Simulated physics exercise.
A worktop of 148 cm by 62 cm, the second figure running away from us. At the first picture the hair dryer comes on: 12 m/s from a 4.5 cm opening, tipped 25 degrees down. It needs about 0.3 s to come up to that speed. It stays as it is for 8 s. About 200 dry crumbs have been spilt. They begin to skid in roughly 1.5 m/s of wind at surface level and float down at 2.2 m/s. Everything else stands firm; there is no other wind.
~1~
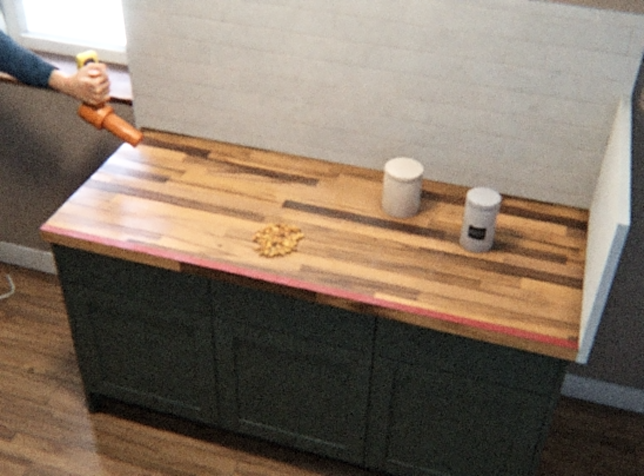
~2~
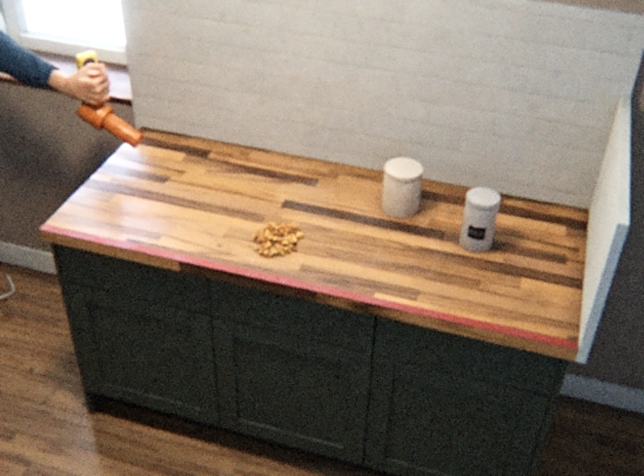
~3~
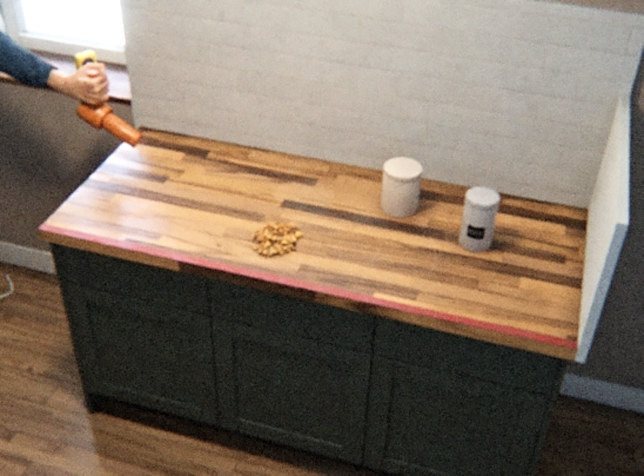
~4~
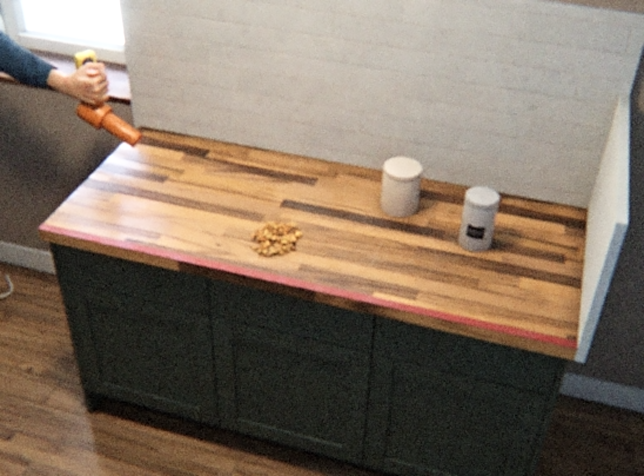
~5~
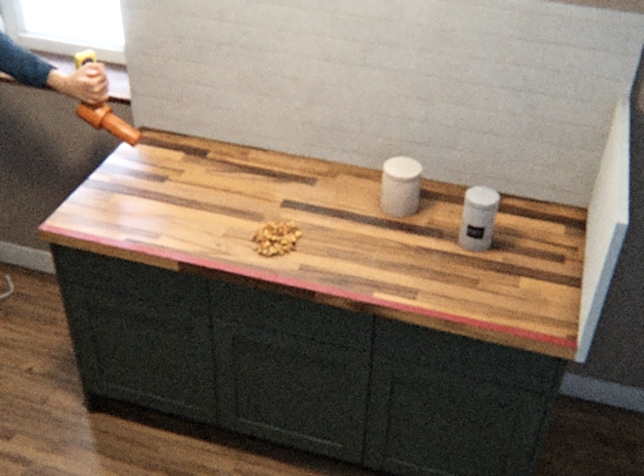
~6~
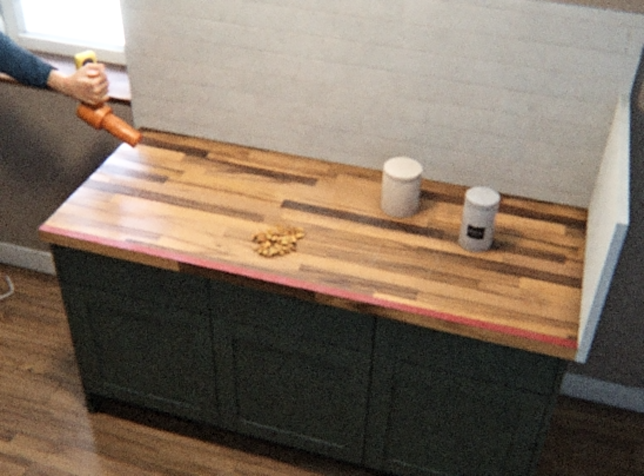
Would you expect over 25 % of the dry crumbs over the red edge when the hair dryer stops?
As for a quarter going over the red edge: Yes.
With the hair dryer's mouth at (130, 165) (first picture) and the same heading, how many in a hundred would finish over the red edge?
In that case some 60 per cent.
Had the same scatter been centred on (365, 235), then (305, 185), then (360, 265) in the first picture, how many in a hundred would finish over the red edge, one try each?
In turn about 10 %, 0 %, 80 %.
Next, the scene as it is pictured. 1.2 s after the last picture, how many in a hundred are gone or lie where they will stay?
Some 90 per cent.
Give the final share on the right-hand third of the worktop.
About 5 %.
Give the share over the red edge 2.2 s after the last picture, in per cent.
Near 90 %.
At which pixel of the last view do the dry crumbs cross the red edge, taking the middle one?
At about (438, 318).
Then, 1.2 s after the last picture the count stands so, 88 % are over the red edge.
Then, 2.2 s after the last picture the count stands so, 92 % are over the red edge.
Then, 4.1 s after the last picture the count stands so, 92 % are over the red edge.
Then, 7.7 s after the last picture, at the end, 94 % are over the red edge.
